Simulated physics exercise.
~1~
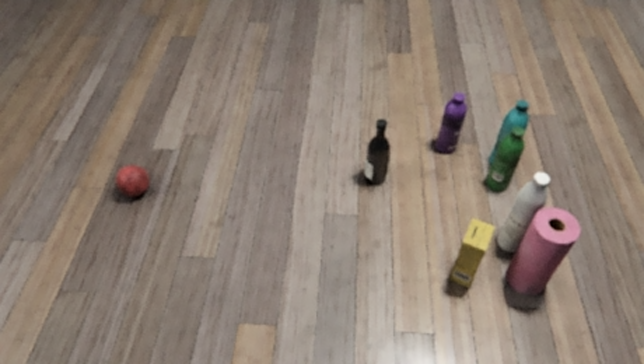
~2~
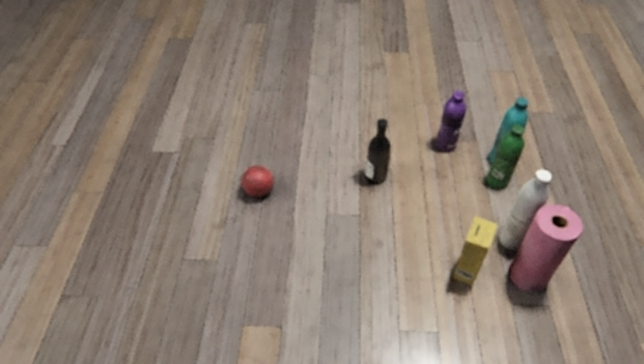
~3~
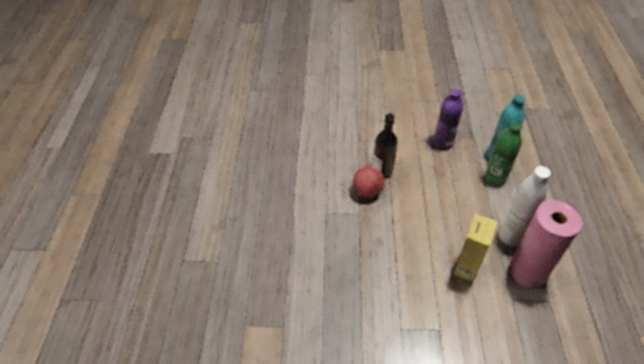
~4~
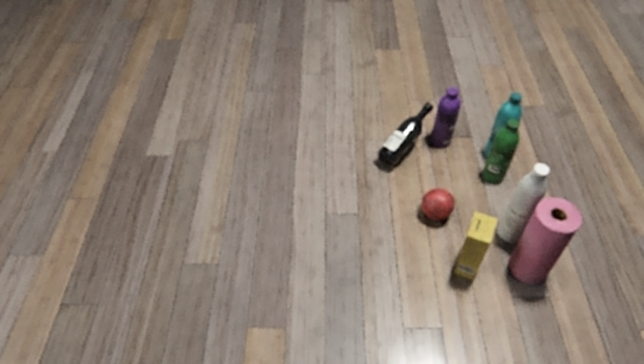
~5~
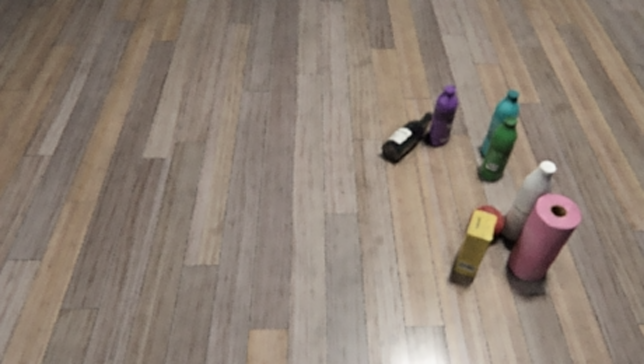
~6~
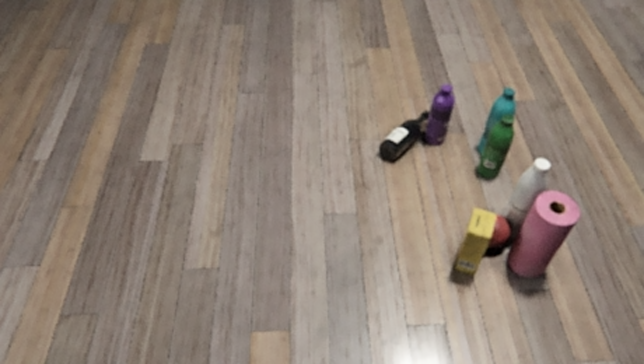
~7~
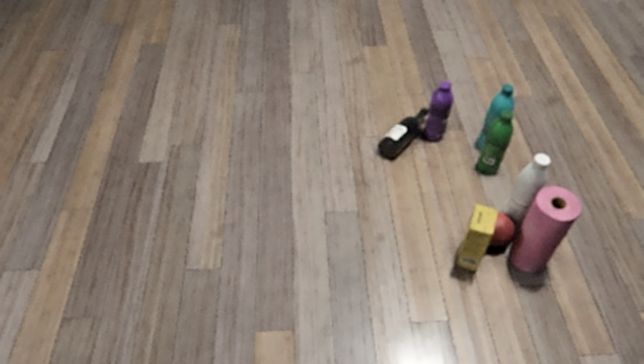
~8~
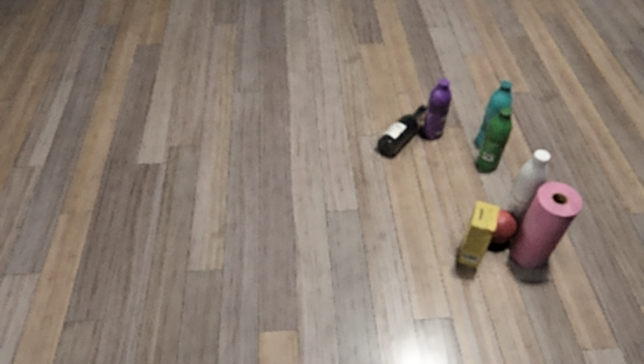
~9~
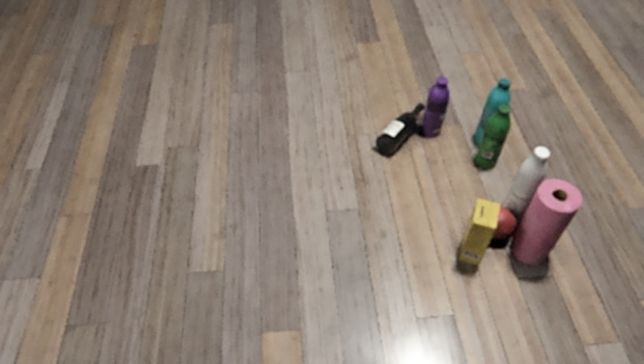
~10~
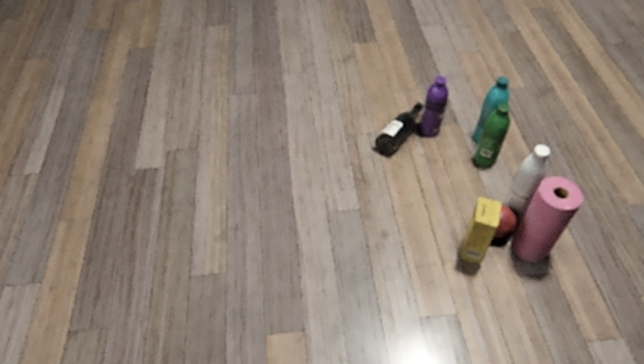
The video shows a red ball rolling right across a wooden floor toward a group of bottles, a yellow carton and a pink roll; it knocks the black bottle onto its side, then comes to rest between the carton and the roll, with the others still standing.
